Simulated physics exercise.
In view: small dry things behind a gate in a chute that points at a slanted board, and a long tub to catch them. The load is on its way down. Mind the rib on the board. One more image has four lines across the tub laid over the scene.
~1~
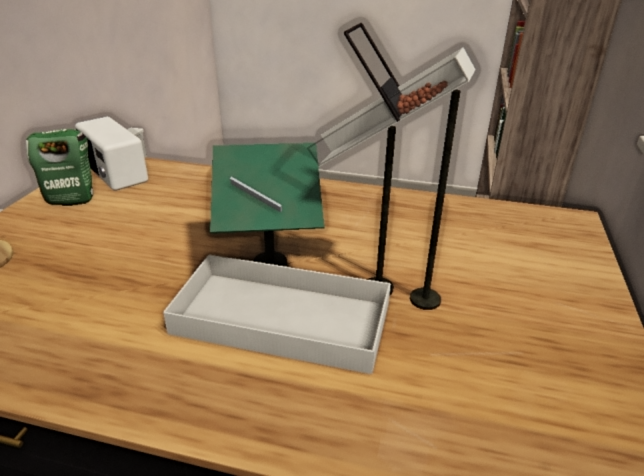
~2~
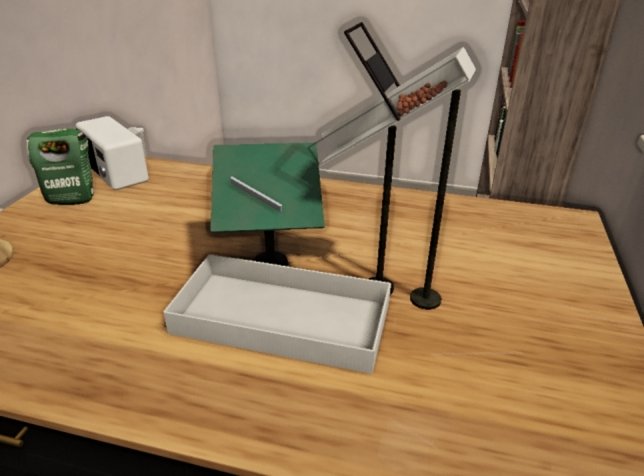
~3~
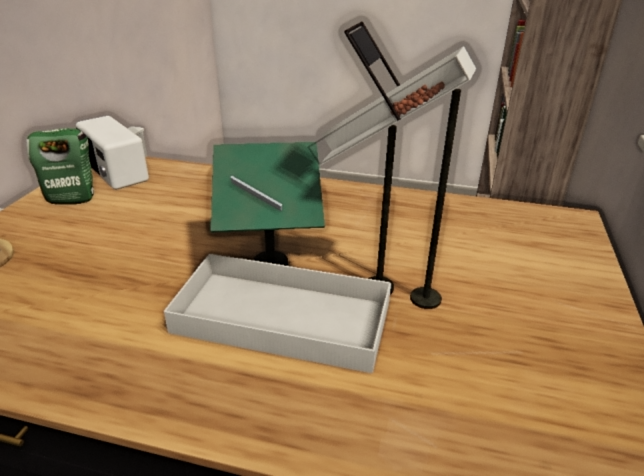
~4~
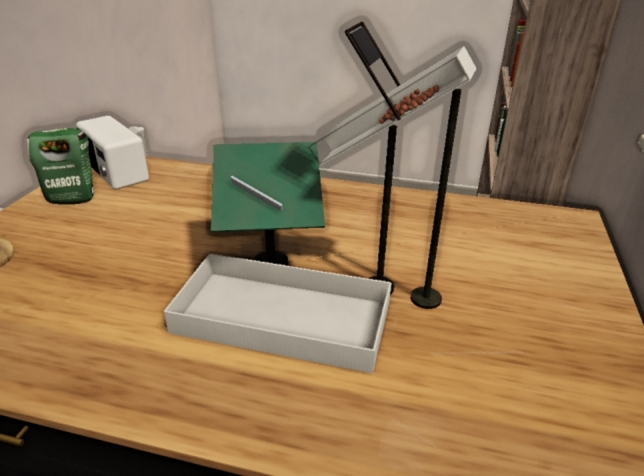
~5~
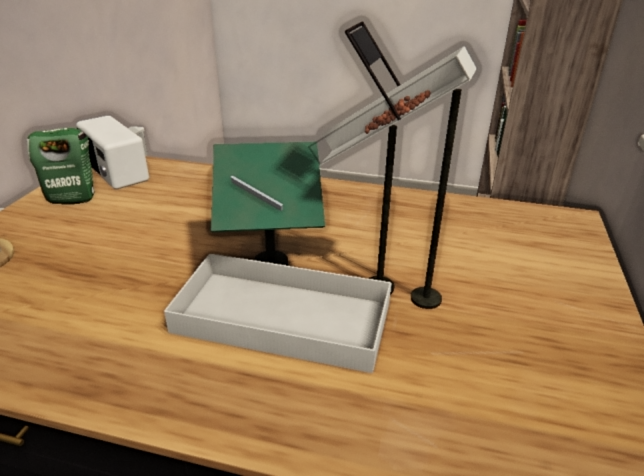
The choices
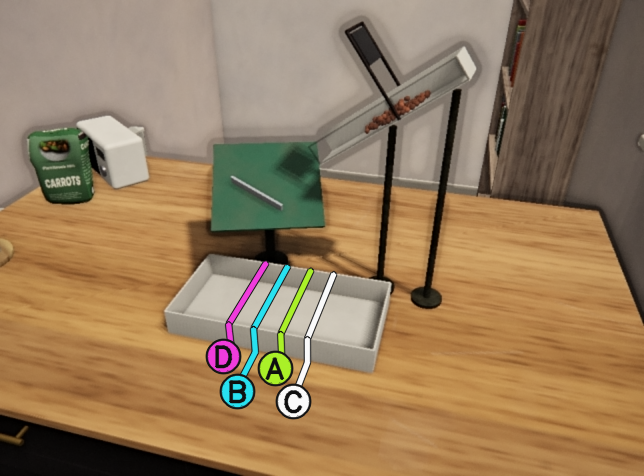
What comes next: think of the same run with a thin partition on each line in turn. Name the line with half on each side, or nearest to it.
Use line A.
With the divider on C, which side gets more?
The left side.
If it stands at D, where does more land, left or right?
Right.
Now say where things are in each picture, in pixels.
In the first frame, load behind the gate at (420, 100), clay pellets; lip of the chute at (326, 159), sloping fairly steeply.
In the second frame, middle of the board at (267, 184), tilted gently; middle of its low edge at (268, 229); of its high edge at (265, 143).
In the third frame, front corners of the tub at (165, 311) and (374, 351), empty; front of the load at (393, 112).
In the fourth frame, middle of the load at (409, 106); its front at (384, 119), about a quarter of the way to the lip; rib from (231, 176) to (282, 205).
In the fifth frame, middle of the load at (401, 110); its front at (368, 128), about half of the way to the lip.
On the marked copy, line A crosses the front rim at (281, 333); line B crosses the front rim at (253, 328); line C crosses the front rim at (307, 338); line D crosses the front rim at (229, 323).
Choosing A, of what is caught, about half on the left of the divider, about half on the right.
Choosing B, of what is caught, a small part on the left of the divider, nearly all on the right.
Choosing C, of what is caught, nearly all on the left of the divider, a small part on the right.
Choosing D, of what is caught, a small part on the left of the divider, nearly all on the right.
